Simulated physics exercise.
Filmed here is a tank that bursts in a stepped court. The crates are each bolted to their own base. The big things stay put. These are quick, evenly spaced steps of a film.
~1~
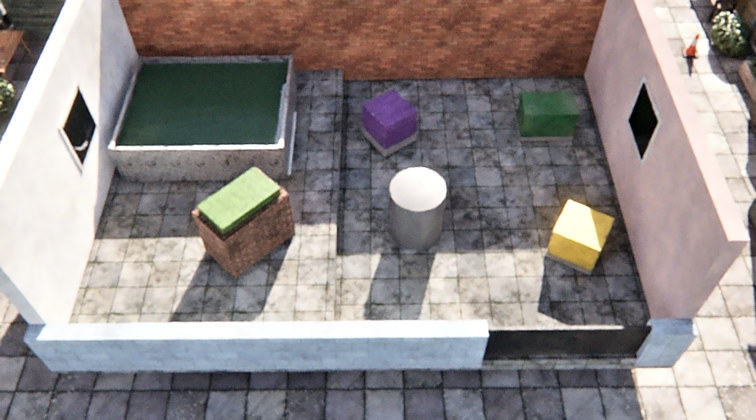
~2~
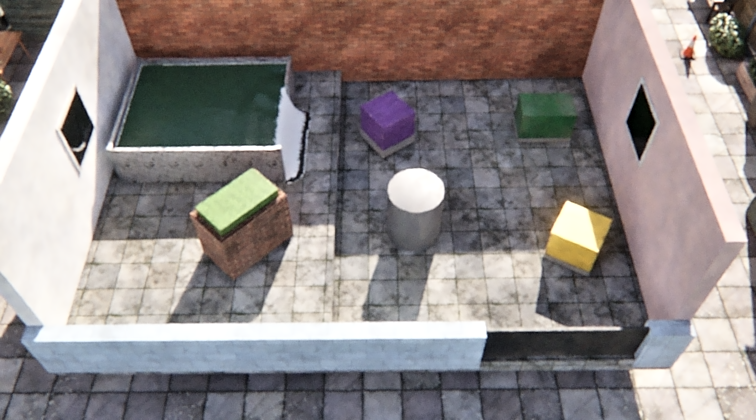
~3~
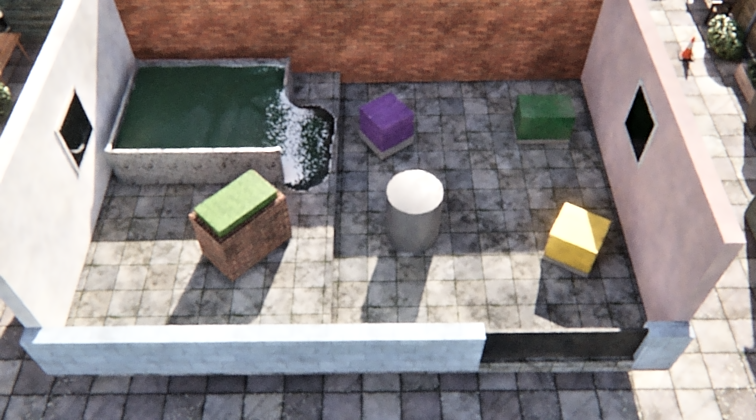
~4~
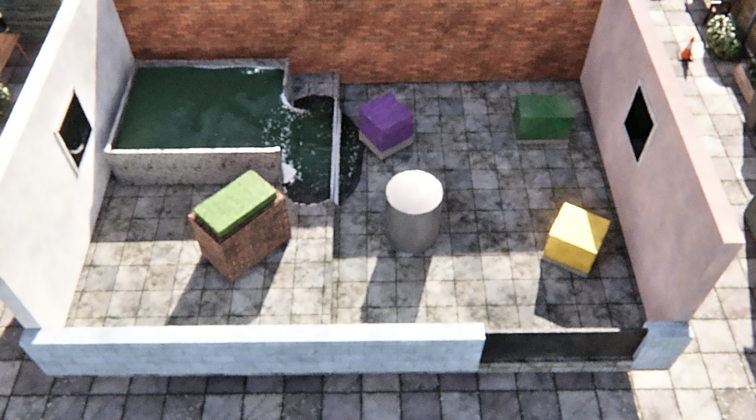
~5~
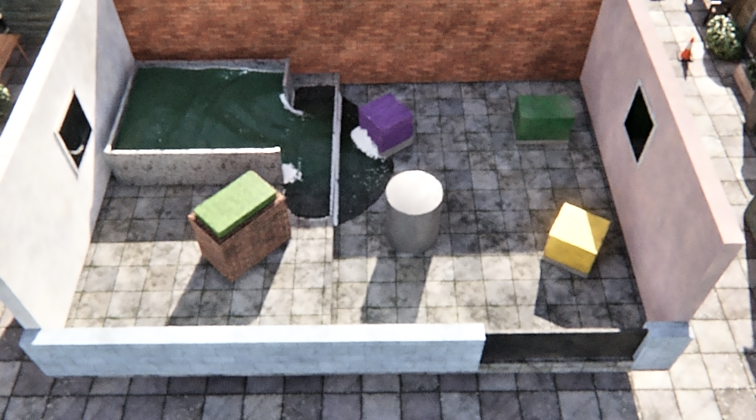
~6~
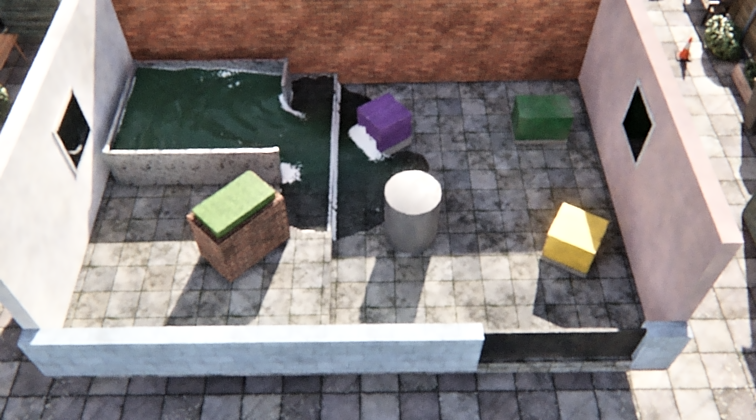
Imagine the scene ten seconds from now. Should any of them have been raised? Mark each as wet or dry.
Green crate: Wet; yellow crate: Wet; purple crate: Wet.
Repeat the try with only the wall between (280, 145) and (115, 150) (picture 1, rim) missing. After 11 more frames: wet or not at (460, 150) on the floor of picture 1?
At that place: Dry.
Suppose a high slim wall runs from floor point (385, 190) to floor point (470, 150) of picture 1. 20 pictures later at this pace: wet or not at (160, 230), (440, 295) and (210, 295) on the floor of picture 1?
One by one: Spared, soaked, spared.
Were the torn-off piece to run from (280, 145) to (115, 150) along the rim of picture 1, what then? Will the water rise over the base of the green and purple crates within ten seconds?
Green gets drenched; purple stays untouched.
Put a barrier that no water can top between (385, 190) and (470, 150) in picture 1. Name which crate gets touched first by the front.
I'd go with the purple crate.
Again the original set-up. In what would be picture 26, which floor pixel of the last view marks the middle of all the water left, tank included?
The centre of mass sits at about (355, 172).
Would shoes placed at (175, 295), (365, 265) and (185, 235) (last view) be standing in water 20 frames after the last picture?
First spared, second inundated, third spared.
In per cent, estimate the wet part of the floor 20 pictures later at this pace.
Share estimate: About 60 per cent.
A moment on, water covers 25 % of the floor; the green crate not reached, the yellow crate not reached, the purple crate water round its plinth.
Next, water covers 45 % of the floor; the green crate water round its plinth, the yellow crate water round its plinth, the purple crate water round its plinth.
Then, water covers 60 % of the floor; the green crate water round its plinth, the yellow crate water round its plinth, the purple crate water round its plinth.
Later, water covers 65 % of the floor; the green crate water round its plinth, the yellow crate water round its plinth, the purple crate water round its plinth.
In the end, water covers 65 % of the floor; the green crate was topped, the yellow crate was topped, the purple crate was topped.
